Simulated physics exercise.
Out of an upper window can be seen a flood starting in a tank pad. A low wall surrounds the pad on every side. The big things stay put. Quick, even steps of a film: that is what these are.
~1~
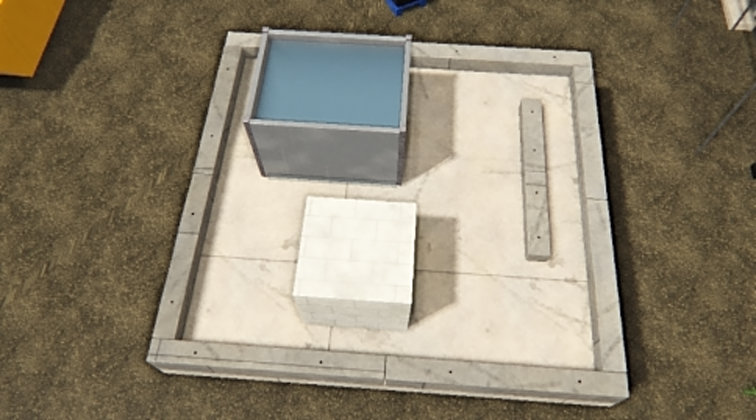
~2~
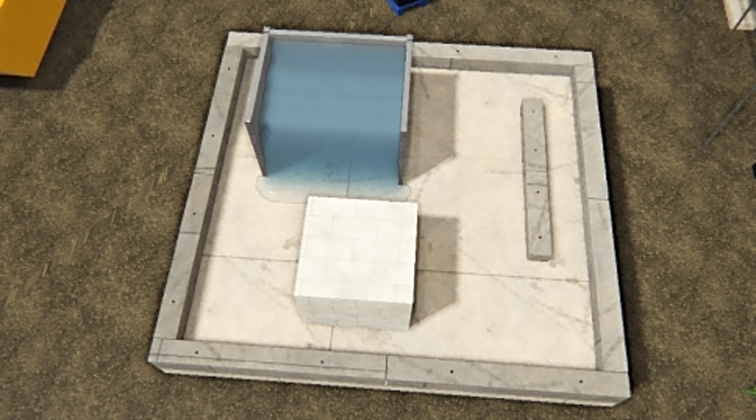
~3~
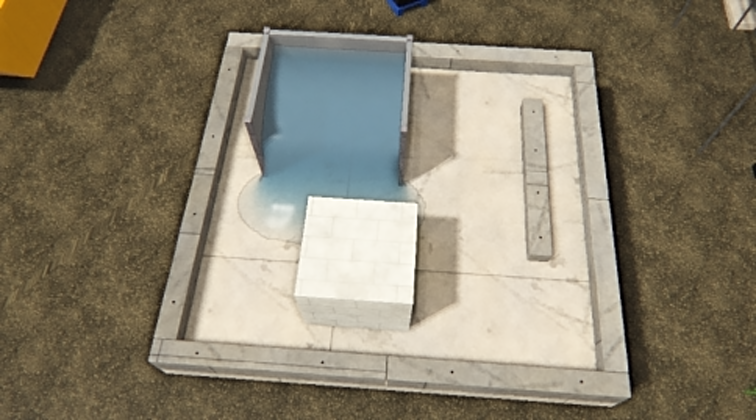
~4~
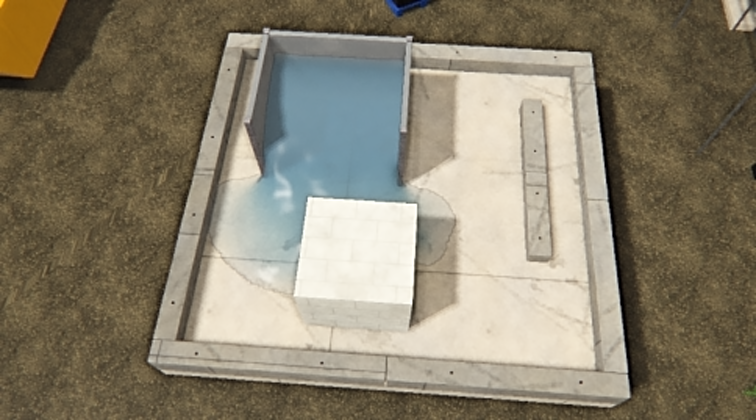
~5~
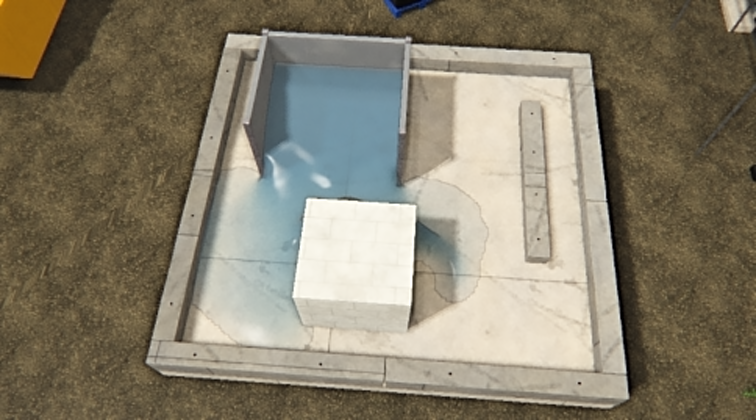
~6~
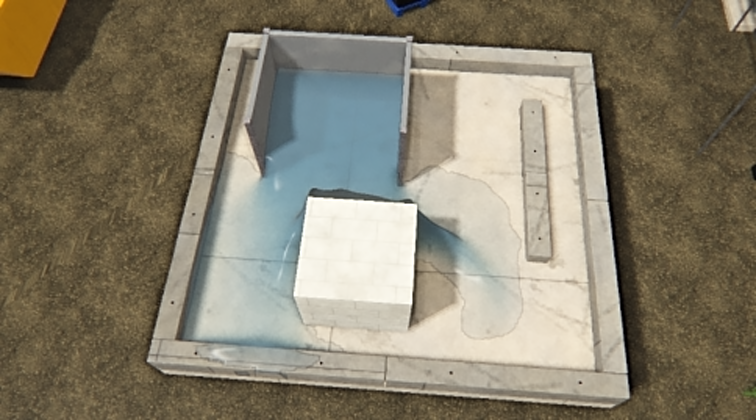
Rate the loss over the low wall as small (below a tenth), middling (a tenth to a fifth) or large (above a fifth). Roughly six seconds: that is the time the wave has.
Middling.
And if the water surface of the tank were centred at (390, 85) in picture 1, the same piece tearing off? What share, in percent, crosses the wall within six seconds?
Result: Around 12 %.
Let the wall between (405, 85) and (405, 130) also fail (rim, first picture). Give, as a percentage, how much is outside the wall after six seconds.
Roughly 6 %.
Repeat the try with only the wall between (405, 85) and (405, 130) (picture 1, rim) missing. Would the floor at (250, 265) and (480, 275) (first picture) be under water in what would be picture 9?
Spared, swamped.
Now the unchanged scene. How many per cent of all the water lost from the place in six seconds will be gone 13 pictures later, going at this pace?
My reading is about 95 per cent.
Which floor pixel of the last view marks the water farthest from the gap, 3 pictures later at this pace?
My estimate: Roughly (582, 375).
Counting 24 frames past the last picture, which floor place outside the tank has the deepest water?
At about (247, 65).
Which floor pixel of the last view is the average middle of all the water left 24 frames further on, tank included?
Close to (386, 209), I reckon.
A moment on, water covers 40 % of the floor; the low wall has let 1 % over.
Next, water covers 50 % of the floor; the low wall has let 3 % over.
Then, water covers 65 % of the floor; the low wall has let 14 % over.
Later, water covers 75 % of the floor; the low wall has let 15 % over.
In the end, water covers 75 % of the floor; the low wall has let 15 % over.
